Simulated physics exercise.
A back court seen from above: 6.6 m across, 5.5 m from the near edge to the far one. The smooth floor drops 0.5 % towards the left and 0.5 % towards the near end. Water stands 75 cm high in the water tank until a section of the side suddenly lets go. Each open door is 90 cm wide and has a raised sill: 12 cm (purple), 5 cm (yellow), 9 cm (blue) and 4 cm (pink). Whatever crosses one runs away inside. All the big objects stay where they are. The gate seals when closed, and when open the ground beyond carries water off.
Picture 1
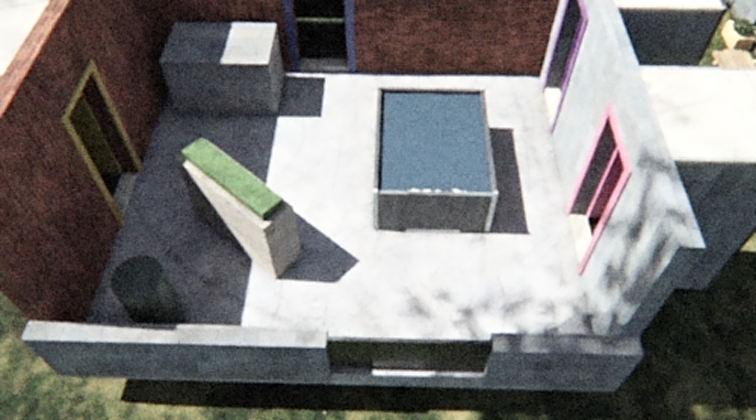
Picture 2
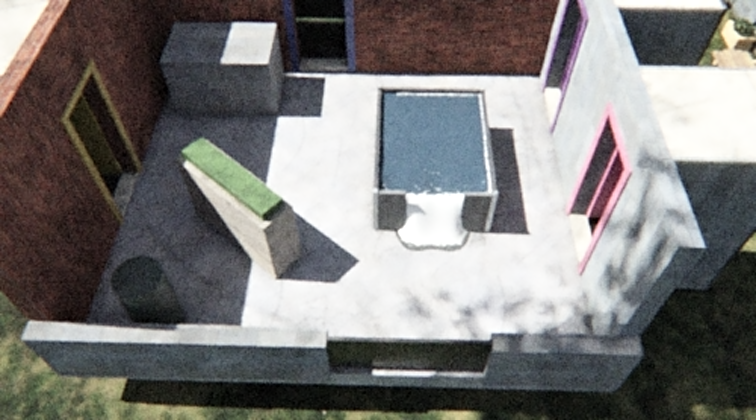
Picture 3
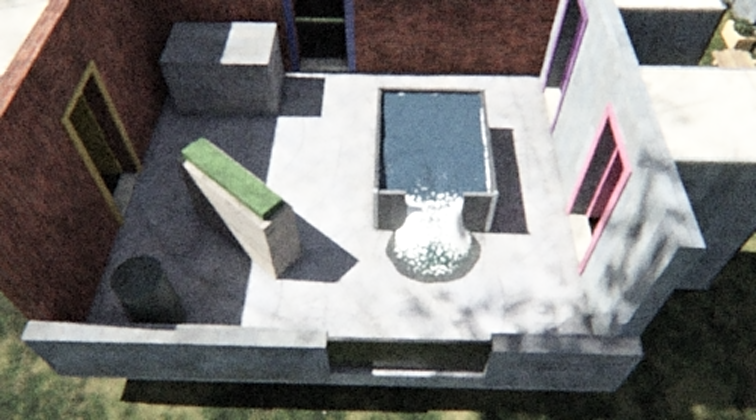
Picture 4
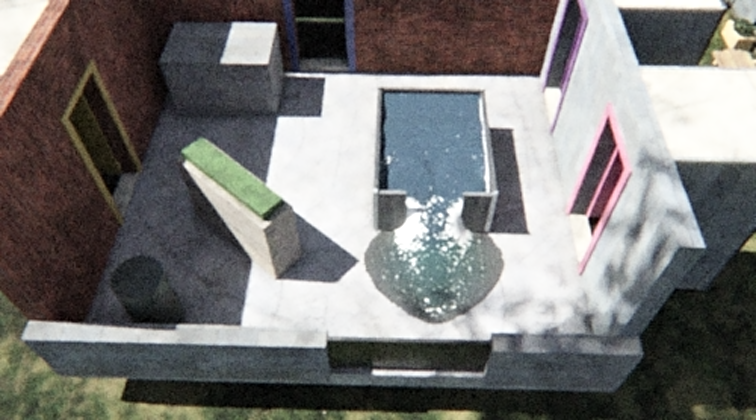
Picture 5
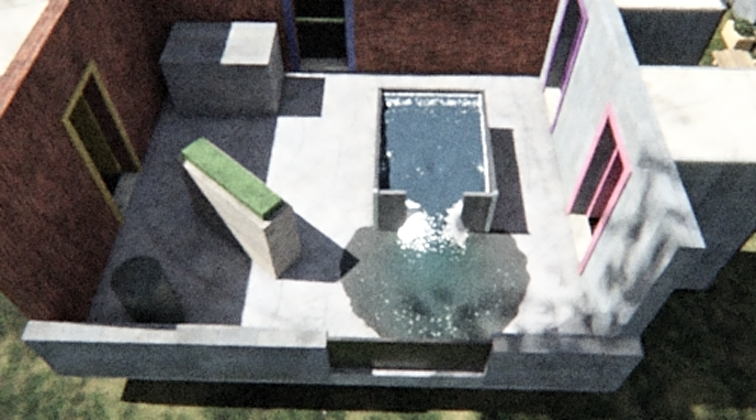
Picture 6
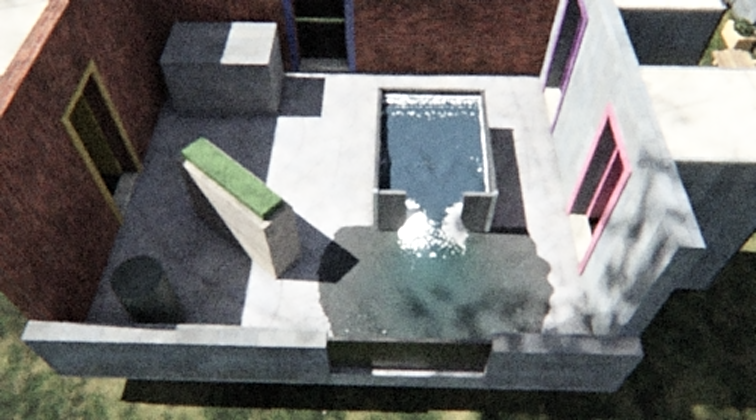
A large rectangular tank of dark blue water stands on the pale floor of a walled back court, seen from above by a still camera. A grey block, a slanting wall topped with green and a dark cylinder stand to the left, with yellow-, purple- and pink-framed openings around. Water bursts white through the tank's near side, spreads across the floor in a widening sheet and reaches the low near wall.
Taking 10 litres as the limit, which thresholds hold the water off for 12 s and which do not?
The water let in: At the purple door it does not reach the limit; at the yellow door it exceeds the limit; at the blue door it keeps below the limit; at the pink door it passes the limit.
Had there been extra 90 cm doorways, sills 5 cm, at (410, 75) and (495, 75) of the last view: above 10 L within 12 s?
In turn: Below, past it.
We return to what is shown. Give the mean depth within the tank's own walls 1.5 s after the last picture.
About 41 cm.
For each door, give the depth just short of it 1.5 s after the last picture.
In cm: Purple 0, yellow 0, blue 0, pink 7.
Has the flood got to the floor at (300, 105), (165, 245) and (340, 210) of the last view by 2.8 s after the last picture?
In turn: Dry, flooded, still dry.
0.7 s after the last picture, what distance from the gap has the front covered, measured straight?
Some 3.4 m out.
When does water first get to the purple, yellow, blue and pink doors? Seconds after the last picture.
Purple 2.6 s, yellow 2.4 s, blue 5.0 s, pink 0.7 s.
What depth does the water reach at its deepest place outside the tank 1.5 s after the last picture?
Up to some 40 cm.
Then, 0.7 s after the last picture water covers 25 % of the floor and is deepest (47 cm) near (591, 361); purple door not reached, yellow door not reached, blue door not reached, pink door 1 cm at the sill, 0 L in.
Then, 1.5 s after the last picture water covers 30 % of the floor and is deepest (40 cm) near (591, 361); purple door not reached, yellow door not reached, blue door not reached, pink door 7 cm at the sill, 0 L in.
Then, 2.8 s after the last picture water covers 55 % of the floor and is deepest (24 cm) near (474, 345); purple door 2 cm at the sill, 0 L in, yellow door 9 cm at the sill, 1 L in, blue door not reached, pink door 8 cm at the sill, 7 L in.
Then, 6.3 s after the last picture water covers 90 % of the floor and is deepest (16 cm) near (166, 99); purple door 10 cm at the sill, 0 L in, yellow door 10 cm at the sill, 53 L in, blue door 3 cm at the sill, 0 L in, pink door 6 cm at the sill, 30 L in.
Then, 11.3 s after the last picture water covers 100 % of the floor and is deepest (12 cm) near (176, 351); purple door 6 cm at the sill, 0 L in, yellow door 6 cm at the sill, 86 L in, blue door 7 cm at the sill, 2 L in, pink door 7 cm at the sill, 37 L in.
